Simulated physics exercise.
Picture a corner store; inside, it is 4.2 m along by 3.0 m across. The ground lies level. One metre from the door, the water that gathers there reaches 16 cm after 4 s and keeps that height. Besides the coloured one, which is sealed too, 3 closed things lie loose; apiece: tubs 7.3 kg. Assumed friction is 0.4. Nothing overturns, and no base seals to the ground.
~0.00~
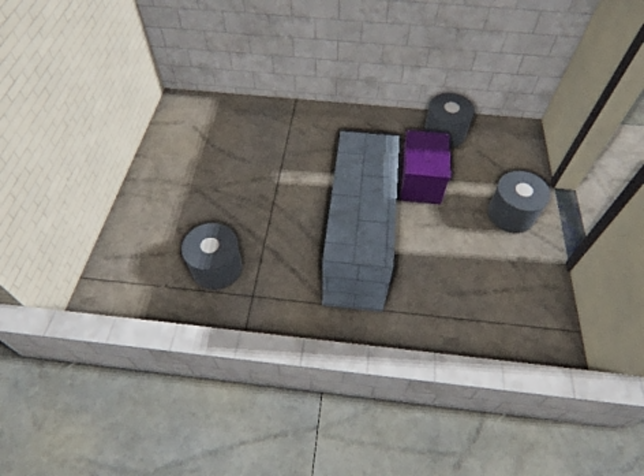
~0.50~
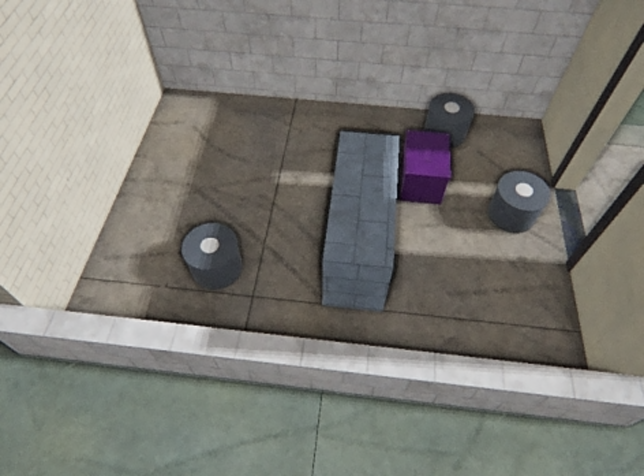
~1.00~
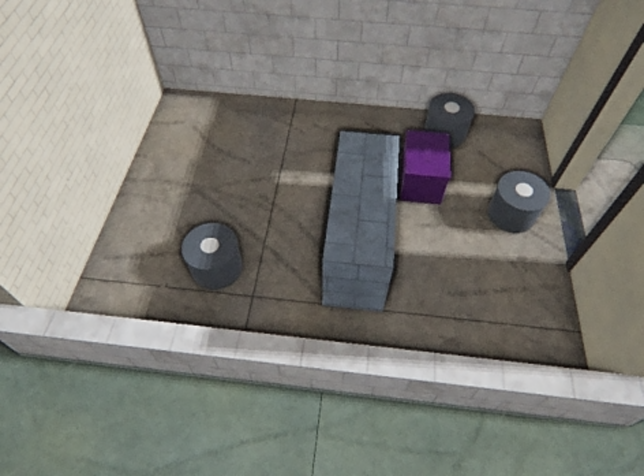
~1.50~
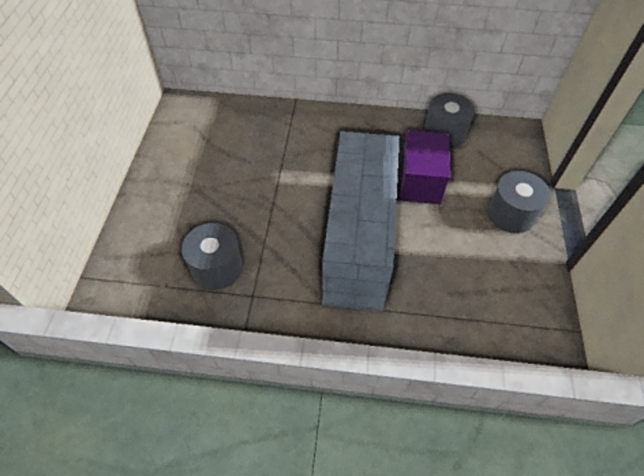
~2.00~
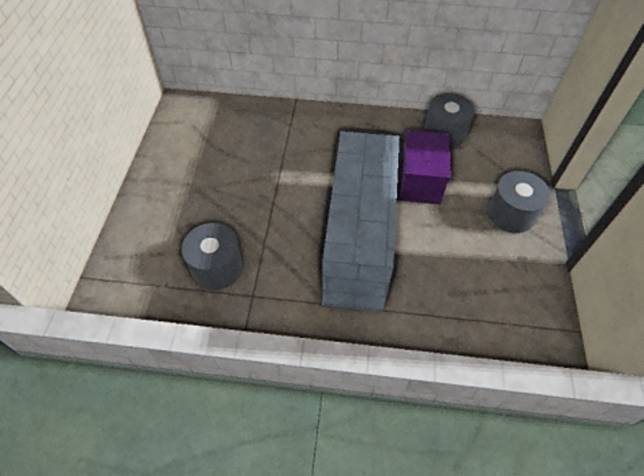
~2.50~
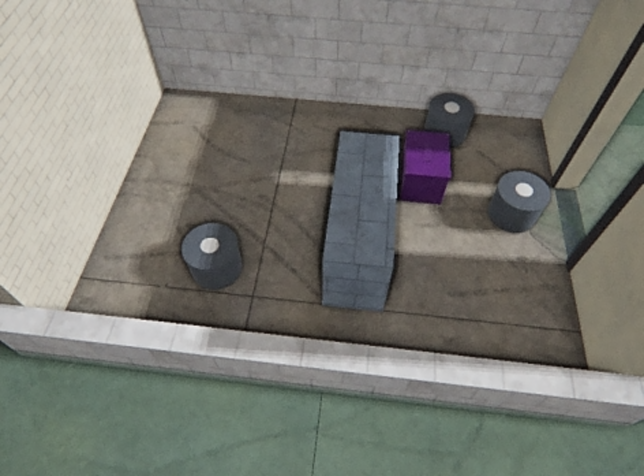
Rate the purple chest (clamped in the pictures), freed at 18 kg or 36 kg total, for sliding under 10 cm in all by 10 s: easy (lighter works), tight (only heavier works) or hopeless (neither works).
Tight.
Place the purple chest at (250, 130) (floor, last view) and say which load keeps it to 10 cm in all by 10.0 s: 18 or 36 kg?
Result: Both pass.
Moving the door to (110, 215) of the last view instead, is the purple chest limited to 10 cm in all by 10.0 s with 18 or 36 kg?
Short version: The light mass is sufficient.
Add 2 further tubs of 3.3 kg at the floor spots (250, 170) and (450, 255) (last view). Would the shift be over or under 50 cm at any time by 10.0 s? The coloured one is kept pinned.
Respectively, not exceeded and exceeded.
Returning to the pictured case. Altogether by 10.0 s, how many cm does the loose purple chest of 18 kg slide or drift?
I'd say roughly 80 centimetres in all.
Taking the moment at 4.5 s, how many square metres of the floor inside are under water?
At that time the wet patch spans about 3.5 m2.
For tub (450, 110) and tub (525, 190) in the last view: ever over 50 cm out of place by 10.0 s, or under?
Exceeds it; exceeds it.
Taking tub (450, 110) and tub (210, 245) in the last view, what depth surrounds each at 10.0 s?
First roughly 3 cm, second roughly 2 cm.
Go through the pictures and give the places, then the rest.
The first picture shows the purple chest at (428, 153), on the bottom; 0.0 m2 under water; 0 of 4 have shifted.
The second picture shows the purple chest at (428, 153) rests on the ground; water covers 0.0 m2; 0 of 4 have shifted.
The third picture shows the purple chest at (428, 153), on the bottom; water covers 0.0 m2; 0 of 4 have shifted.
The fourth picture shows the purple chest at (428, 153) rests on the ground; 0.0 m2 under water; 0 of 4 have shifted.
The fifth picture shows the purple chest at (428, 153) rests on the ground; 0.0 m2 under water; 0 of 4 have shifted.
The sixth picture shows the purple chest at (428, 153), on the bottom; 0.1 m2 under water; 0 of 4 have shifted.
After 3.5 s the purple chest would be 0 cm from its start with 18 kg and 0 cm from its start with 36 kg; 0 cm of water round it then.
After 4.5 s the purple chest would be 0 cm from its start with 18 kg and 0 cm from its start with 36 kg; 2 cm of water round it then.
After 7.0 s the purple chest would be 12 cm from its start with 18 kg and 0 cm from its start with 36 kg; 6 cm of water round it then.
After 10.0 s the purple chest would be 70 cm from its start with 18 kg and 0 cm from its start with 36 kg; 8 cm of water round it then.
